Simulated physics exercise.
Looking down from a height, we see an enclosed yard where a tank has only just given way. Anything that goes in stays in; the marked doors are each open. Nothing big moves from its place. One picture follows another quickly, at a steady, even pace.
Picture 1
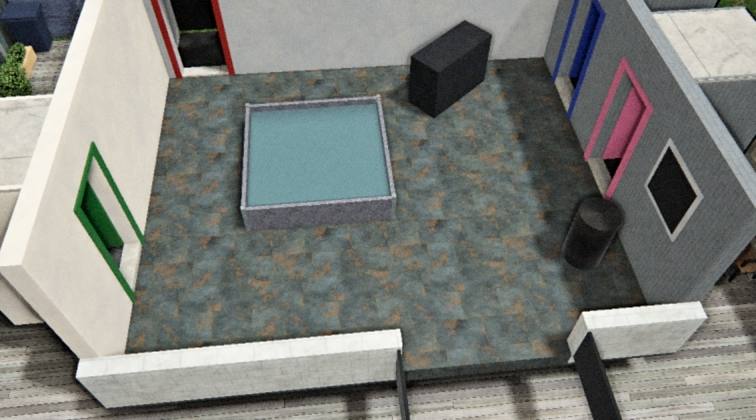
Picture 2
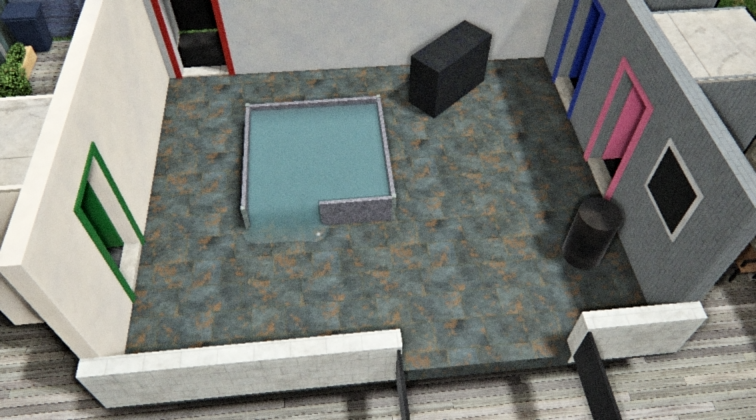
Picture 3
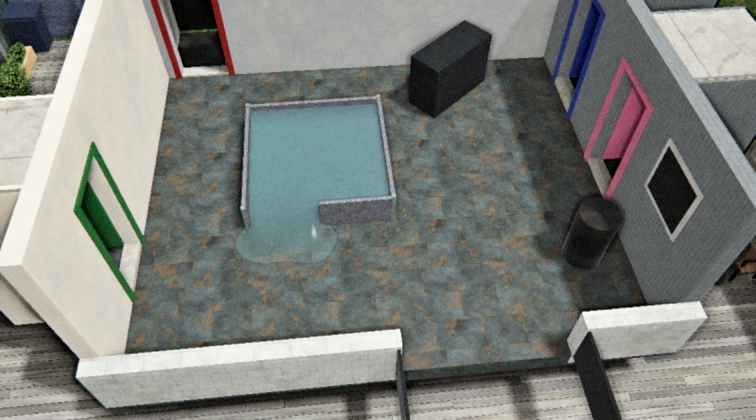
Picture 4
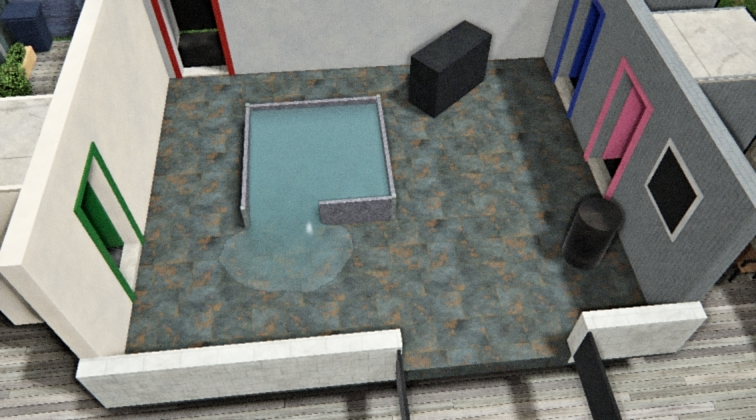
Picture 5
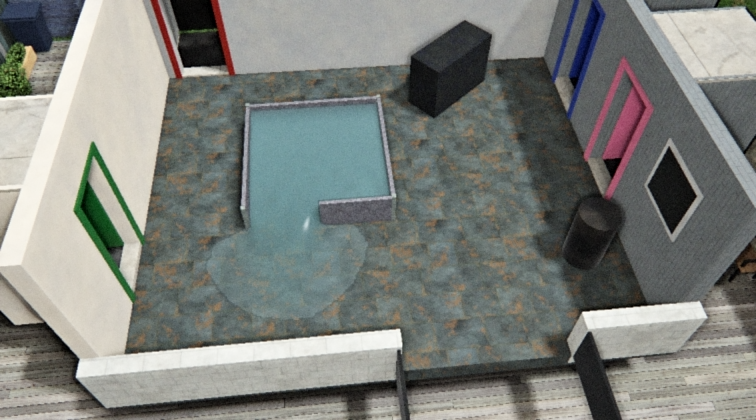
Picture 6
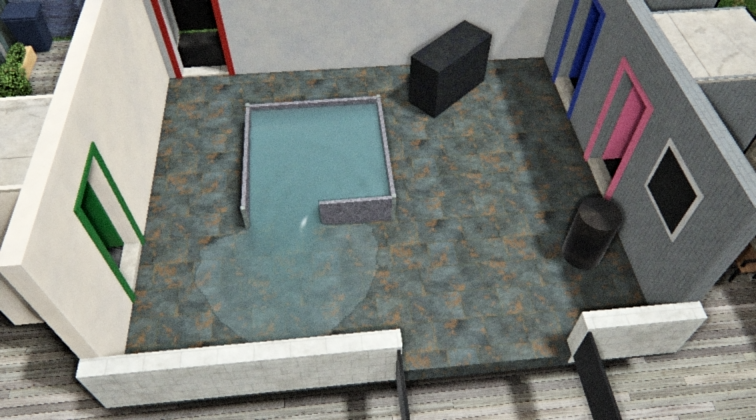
Walled yard seen from above, with water pouring through a gap in a square tank's near wall and spreading across mottled floor.
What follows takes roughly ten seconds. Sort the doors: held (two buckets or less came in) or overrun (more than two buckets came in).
Sorted: Green door held, blue door held, red door overrun, pink door held.
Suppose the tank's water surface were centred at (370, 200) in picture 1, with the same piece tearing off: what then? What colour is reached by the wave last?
Answer: The door marked blue.
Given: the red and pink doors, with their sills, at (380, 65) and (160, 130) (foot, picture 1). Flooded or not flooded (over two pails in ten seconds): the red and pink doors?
Note: Red does not reach the limit, pink does not reach the limit.
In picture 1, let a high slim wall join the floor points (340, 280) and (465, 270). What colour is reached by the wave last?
The blue-painted one.
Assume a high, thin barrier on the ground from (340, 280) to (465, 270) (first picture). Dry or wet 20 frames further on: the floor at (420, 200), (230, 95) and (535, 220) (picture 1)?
Taking the points in the order given, they are high and dry, high and dry and high and dry.
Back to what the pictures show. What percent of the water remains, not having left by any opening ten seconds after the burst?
Roughly 88 per cent.
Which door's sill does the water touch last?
I'd go with the blue door.
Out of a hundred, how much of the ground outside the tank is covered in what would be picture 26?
Roughly 35 %.
A moment on, water covers 15 % of the floor; the green door not reached, the blue door not reached, the red door not reached, the pink door not reached.
Next, water covers 20 % of the floor; the green door not reached, the blue door not reached, the red door not reached, the pink door not reached.
Then, water covers 35 % of the floor; the green door wet at the sill, nothing in, the blue door not reached, the red door not reached, the pink door not reached.
Later, water covers 60 % of the floor; the green door wet at the sill, nothing in, the blue door not reached, the red door wet at the sill, nothing in, the pink door wet at the sill, nothing in.
In the end, water covers 85 % of the floor; the green door under two buckets in, the blue door wet at the sill, nothing in, the red door over two buckets in, the pink door wet at the sill, nothing in.
